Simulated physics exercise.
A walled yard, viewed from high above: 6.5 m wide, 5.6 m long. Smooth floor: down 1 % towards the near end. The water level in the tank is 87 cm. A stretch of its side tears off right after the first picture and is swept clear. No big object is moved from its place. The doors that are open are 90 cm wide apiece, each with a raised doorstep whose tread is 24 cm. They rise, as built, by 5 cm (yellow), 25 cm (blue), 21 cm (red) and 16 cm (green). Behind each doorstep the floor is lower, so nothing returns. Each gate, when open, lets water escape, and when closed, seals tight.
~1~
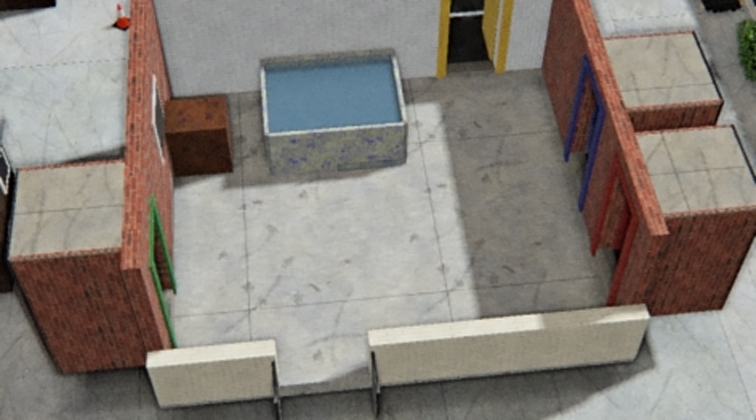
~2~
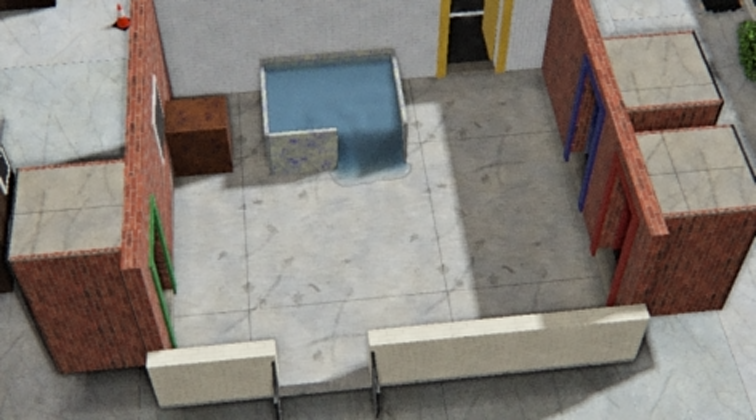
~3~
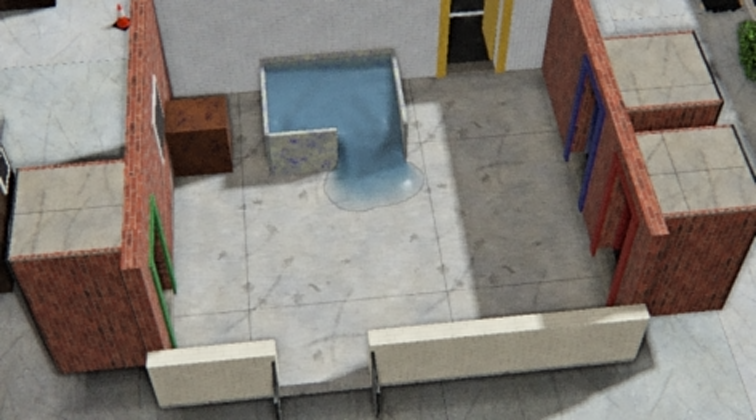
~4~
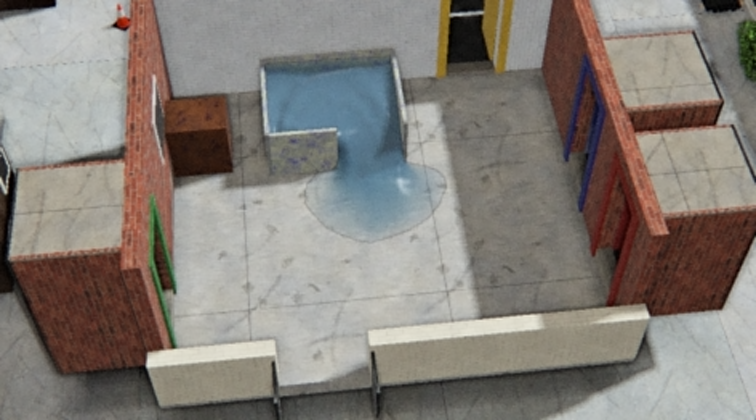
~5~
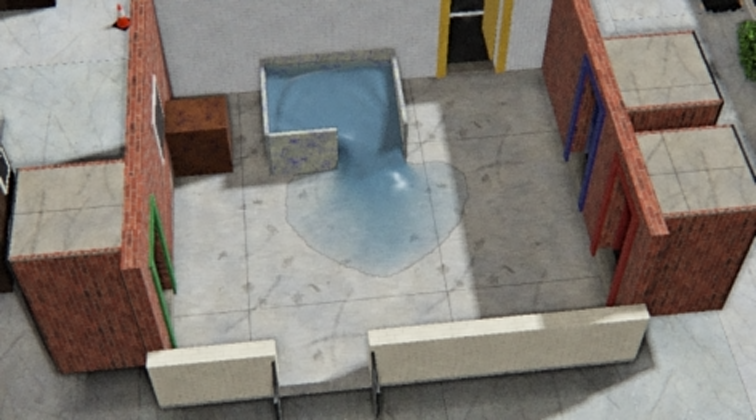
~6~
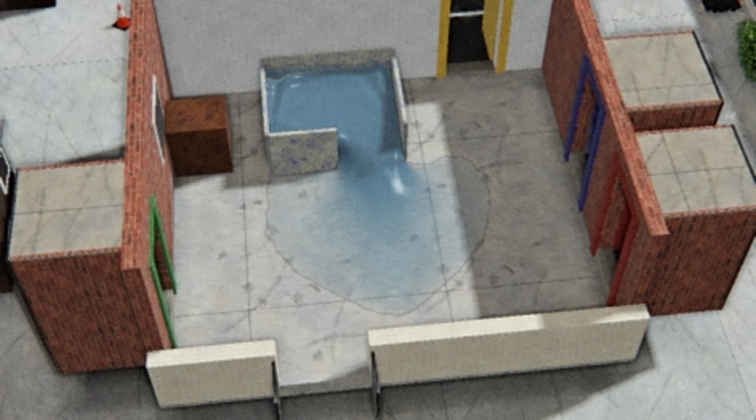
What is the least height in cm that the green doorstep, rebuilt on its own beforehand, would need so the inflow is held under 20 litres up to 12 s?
Around 6 cm would be enough.
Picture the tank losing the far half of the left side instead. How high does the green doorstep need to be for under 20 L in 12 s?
You'd want it roughly 12.5 centimetres tall.
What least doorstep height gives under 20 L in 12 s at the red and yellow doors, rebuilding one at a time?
About 21 cm at red and 9.0 cm at yellow.
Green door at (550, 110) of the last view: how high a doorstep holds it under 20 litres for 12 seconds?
Something near 6.5 cm.
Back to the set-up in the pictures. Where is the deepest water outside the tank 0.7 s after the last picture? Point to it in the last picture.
Around pixel (383, 168).
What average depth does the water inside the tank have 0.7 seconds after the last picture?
It averages roughly 54 centimetres.
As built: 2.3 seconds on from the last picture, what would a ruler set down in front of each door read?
Depths in cm - yellow: 0, blue: 3, red: 27, green: 8.
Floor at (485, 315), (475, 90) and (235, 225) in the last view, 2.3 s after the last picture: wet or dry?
In the order asked: Soaked, untouched, untouched.
Then, 0.7 s after the last picture water covers 45 % of the floor, deepest (46 cm) near (383, 168); it has not reached the green door.
Then, 2.3 s after the last picture water covers 55 % of the floor, deepest (34 cm) near (557, 343); 8 cm at the green door, 0 litres in over its 16 cm doorstep.
Then, 11.3 s after the last picture water covers 100 % of the floor, deepest (12 cm) near (412, 357); 6 cm at the green door, 0 litres in over its 16 cm doorstep.
At the green door as built, the water peaked near 11 cm, 6.7 s after the last picture.
With a doorstep of 5.5 cm, 30 litres would have come in within the 12 s; with 7 cm, 12 litres. So under 20 litres takes about 6 cm.
